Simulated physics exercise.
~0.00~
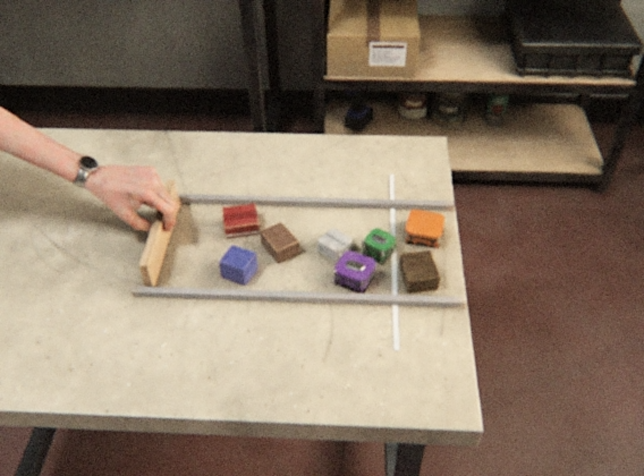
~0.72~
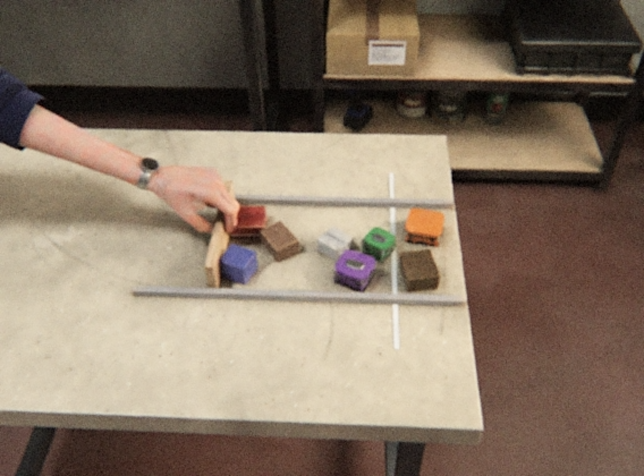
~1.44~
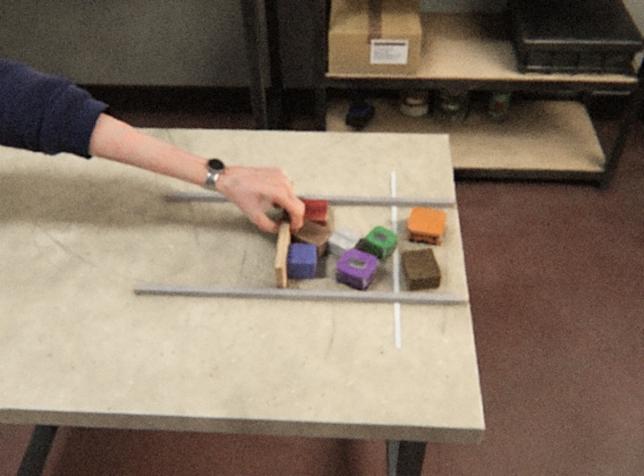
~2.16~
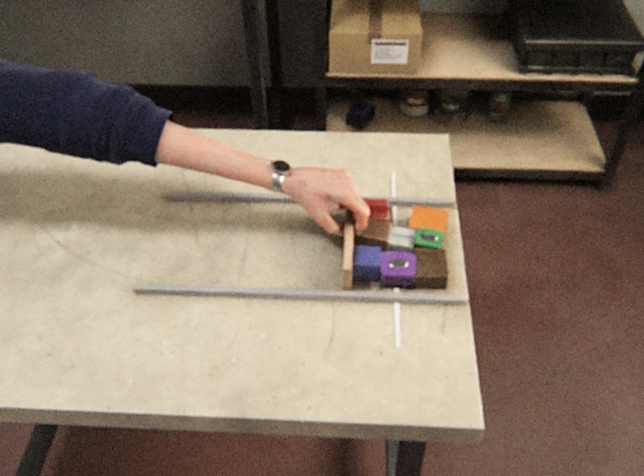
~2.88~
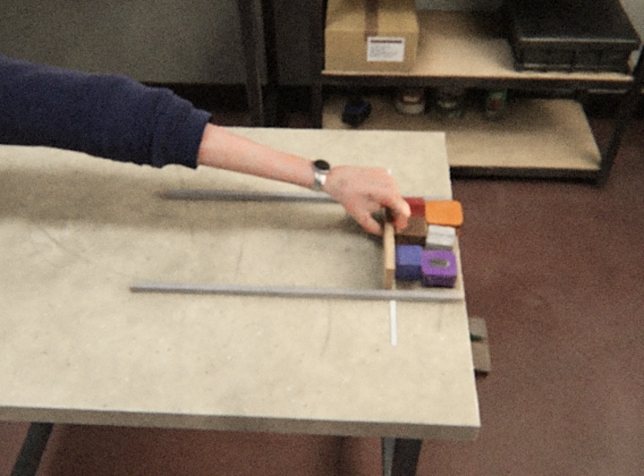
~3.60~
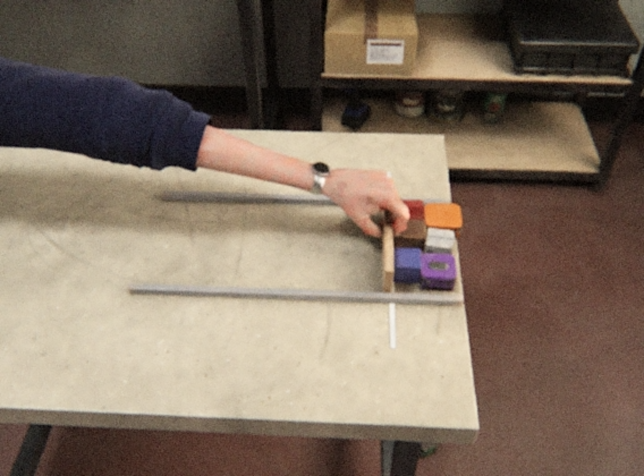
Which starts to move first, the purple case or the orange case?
The purple case starts to move first, and the orange case shifts only after that, as the bunched pieces are pushed on toward the edge.
